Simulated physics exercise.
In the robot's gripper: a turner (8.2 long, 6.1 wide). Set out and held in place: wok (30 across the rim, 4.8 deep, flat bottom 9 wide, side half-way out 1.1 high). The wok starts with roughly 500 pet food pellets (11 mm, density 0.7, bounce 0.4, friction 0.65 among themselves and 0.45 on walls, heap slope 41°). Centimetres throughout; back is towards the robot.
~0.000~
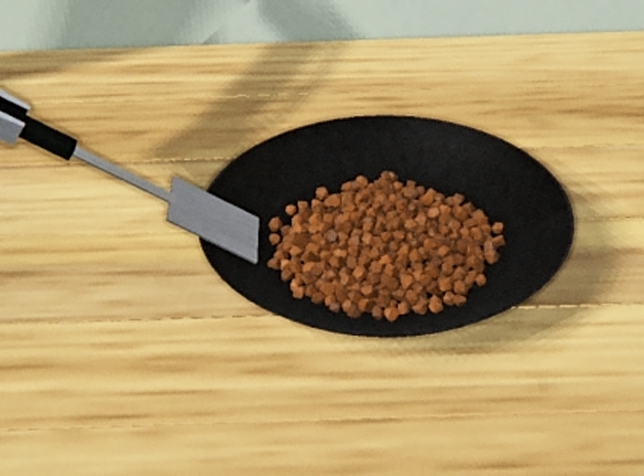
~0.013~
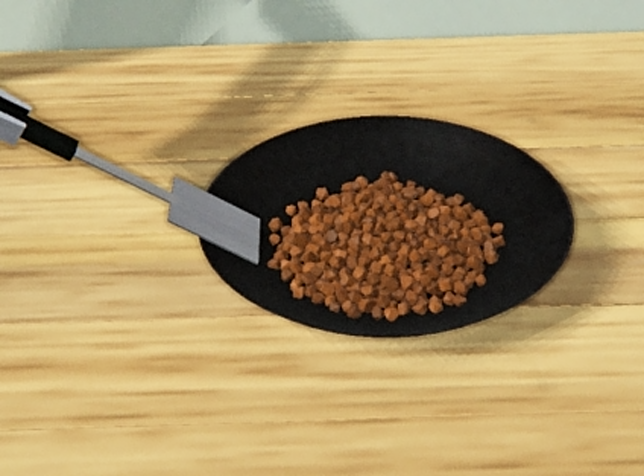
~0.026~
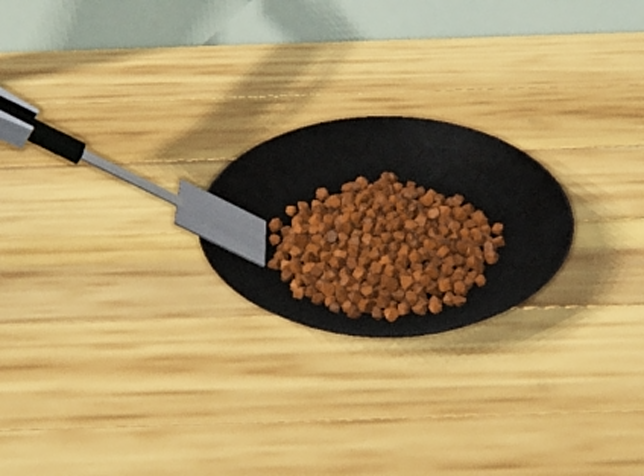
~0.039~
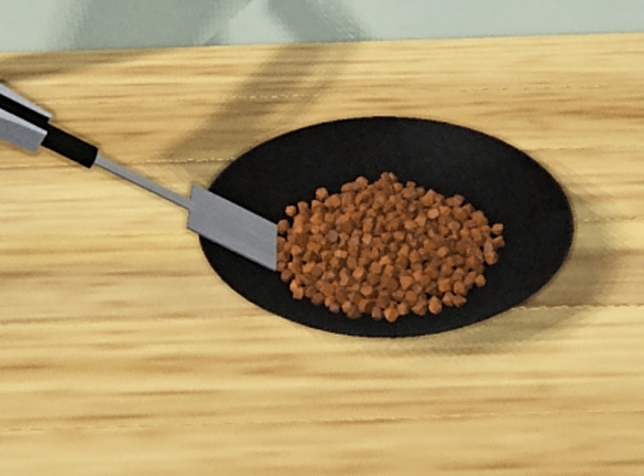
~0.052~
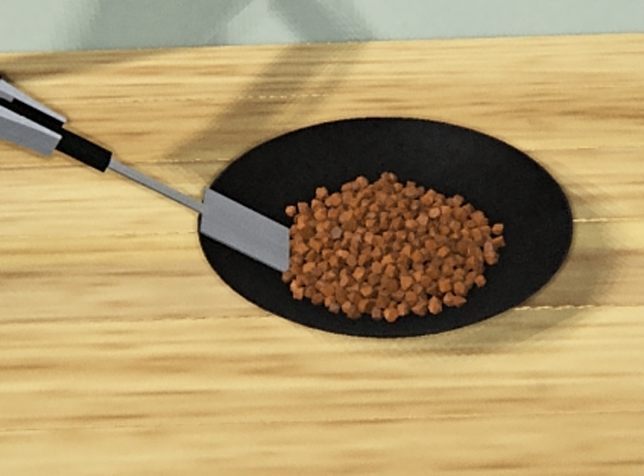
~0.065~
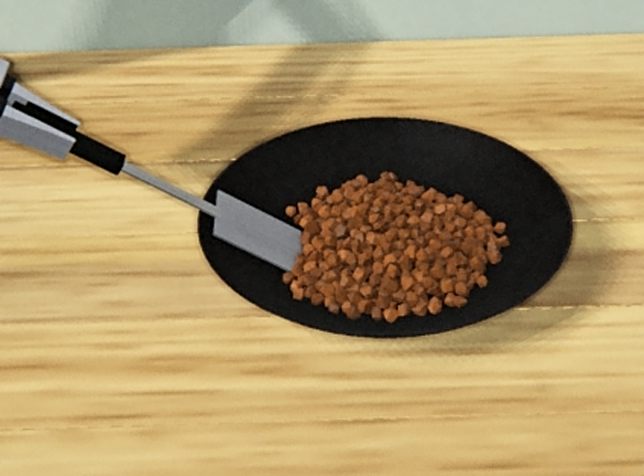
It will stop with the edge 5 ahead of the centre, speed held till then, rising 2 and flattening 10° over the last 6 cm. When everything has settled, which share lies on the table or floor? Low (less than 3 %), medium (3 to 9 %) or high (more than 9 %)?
Share on the table or floor: Low (less than 3 %).
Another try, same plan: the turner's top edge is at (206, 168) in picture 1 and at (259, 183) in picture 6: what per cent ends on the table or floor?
About 0 per cent.
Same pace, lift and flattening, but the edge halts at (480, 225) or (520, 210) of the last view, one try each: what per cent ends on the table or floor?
Some 5 and 25 per cent.
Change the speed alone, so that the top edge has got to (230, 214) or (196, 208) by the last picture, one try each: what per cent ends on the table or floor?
About 0 and 0 per cent.
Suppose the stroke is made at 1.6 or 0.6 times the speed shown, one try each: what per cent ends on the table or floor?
About 0 and 0 per cent.
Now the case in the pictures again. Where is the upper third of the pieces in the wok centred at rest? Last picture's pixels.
Near (501, 218).
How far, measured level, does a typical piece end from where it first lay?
Roughly 5 cm.
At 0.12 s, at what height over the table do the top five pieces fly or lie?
Some 5 cm.
By 0.12 s, sloping 34°, highest piece 5 above the table; 499 in the wok.
By 0.17 s, sloping 30°, highest piece 5 above the table; 499 in the wok.
By 0.39 s, sloping 24°, highest piece 6 above the table; 495 in the wok, 3 on the table or floor, 1 on the blade or in flight.
By 1.44 s, sloping 24°, highest piece 6 above the table; 495 in the wok, 4 on the table or floor.
Final count, 495 in the wok, 4 on the table or floor. That is 1 % on the table or floor.
